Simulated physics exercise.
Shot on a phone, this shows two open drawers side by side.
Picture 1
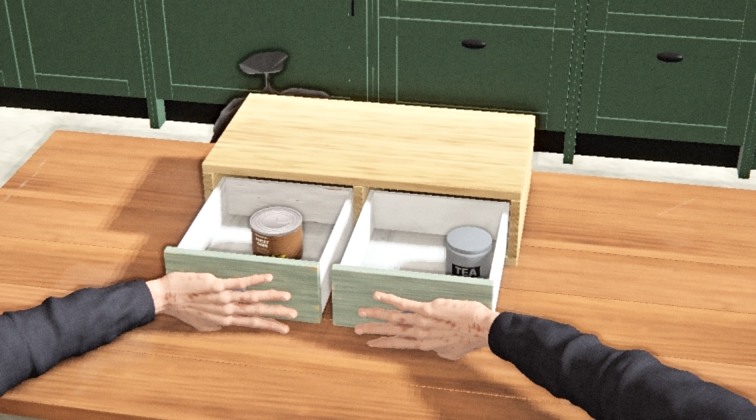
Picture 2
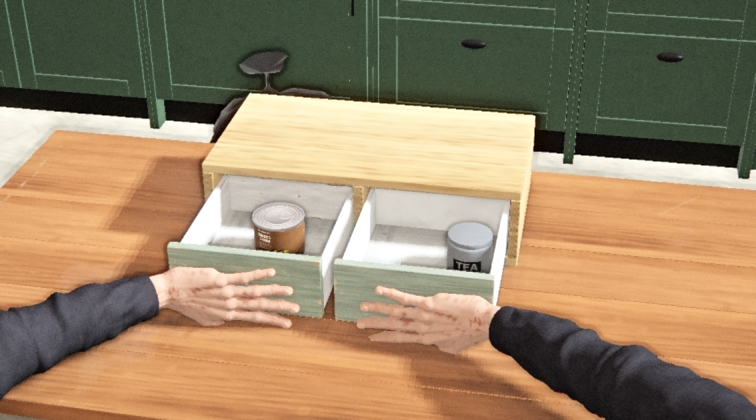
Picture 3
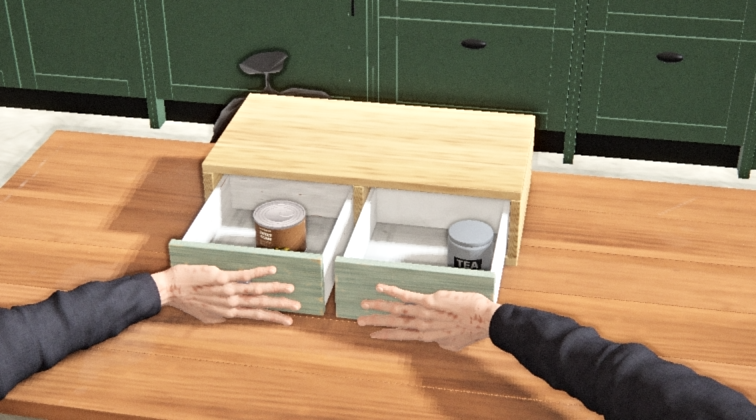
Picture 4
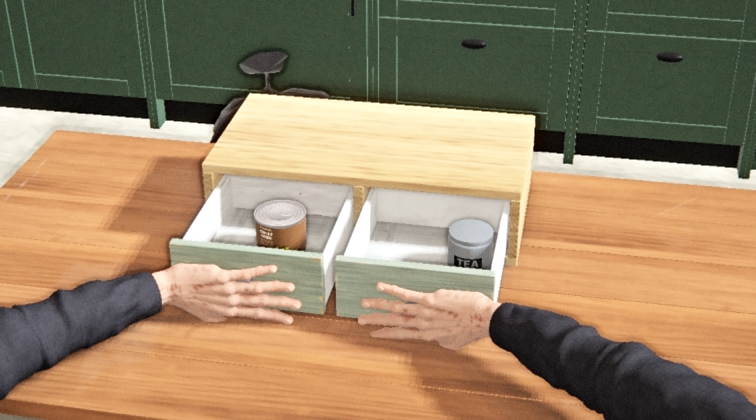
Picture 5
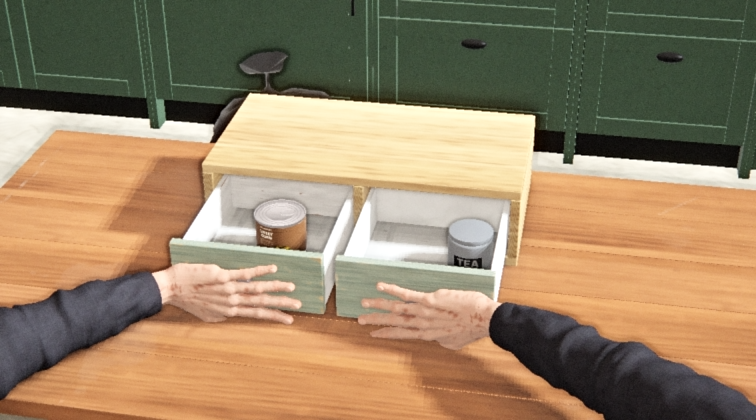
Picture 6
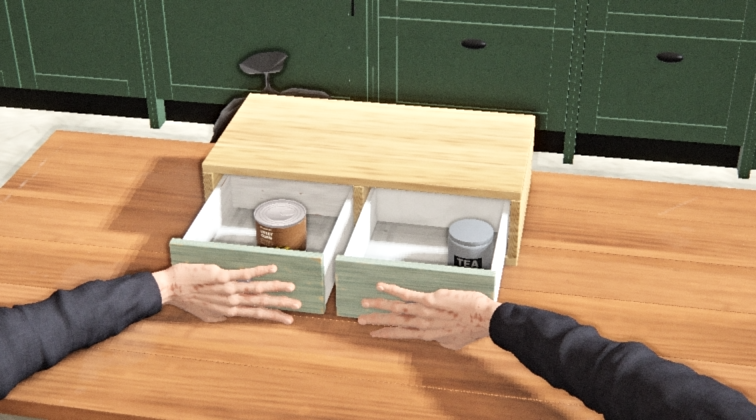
In a kitchen with dark green cabinets, a wooden table is seen from above, from behind two outstretched arms in dark sleeves. On it sits a pale wooden chest with two open, green-fronted drawers, a brown pot in the left and a grey jar marked TEA in the right. Both drawers shift slightly inward near the open hands, then everything stays almost still, the camera fixed.
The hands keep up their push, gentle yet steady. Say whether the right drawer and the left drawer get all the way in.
Turns out the right drawer ends up flush, and the left drawer ends up flush.
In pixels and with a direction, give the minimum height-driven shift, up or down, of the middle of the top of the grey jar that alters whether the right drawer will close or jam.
Move it up by about 16 pixels.
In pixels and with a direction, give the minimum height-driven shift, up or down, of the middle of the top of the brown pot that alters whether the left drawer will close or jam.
Shift: Approx. 16 px, direction up.
Then, 0.54 s after the last picture, right drawer about half in; left drawer about half in.
At rest, the right drawer closes; the left drawer closes.
